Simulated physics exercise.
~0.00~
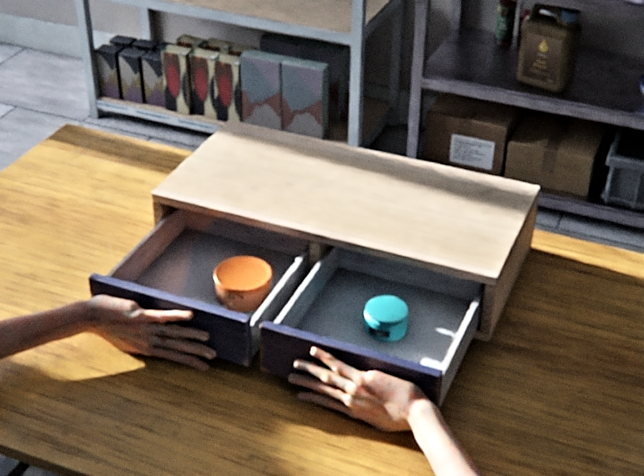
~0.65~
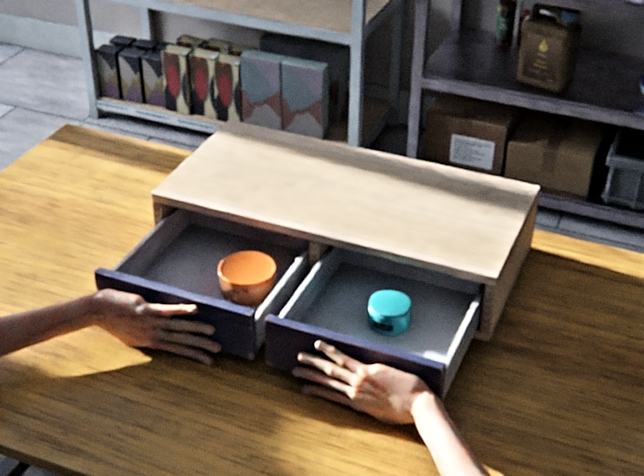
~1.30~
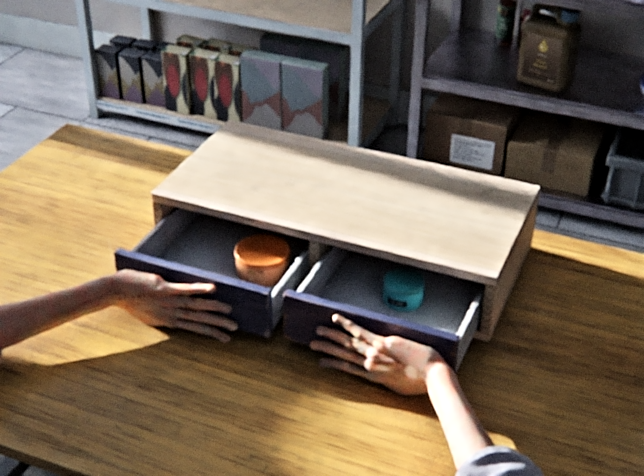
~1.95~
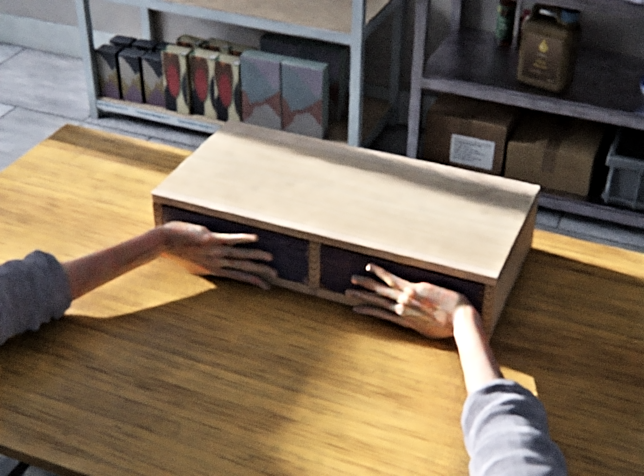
On a wooden table in front of storage shelves, a low pale wood chest sits with both of its dark-fronted drawers pulled open. An orange tub rests in the left drawer and a turquoise jar in the right one, and a hand lies against each drawer front. The hands begin pushing both drawers inward, slightly at first. They keep pushing until the drawers are about half in, with the tub and jar riding along inside. Finally both drawers slide all the way in, hiding the containers, and the hands remain against the closed fronts.
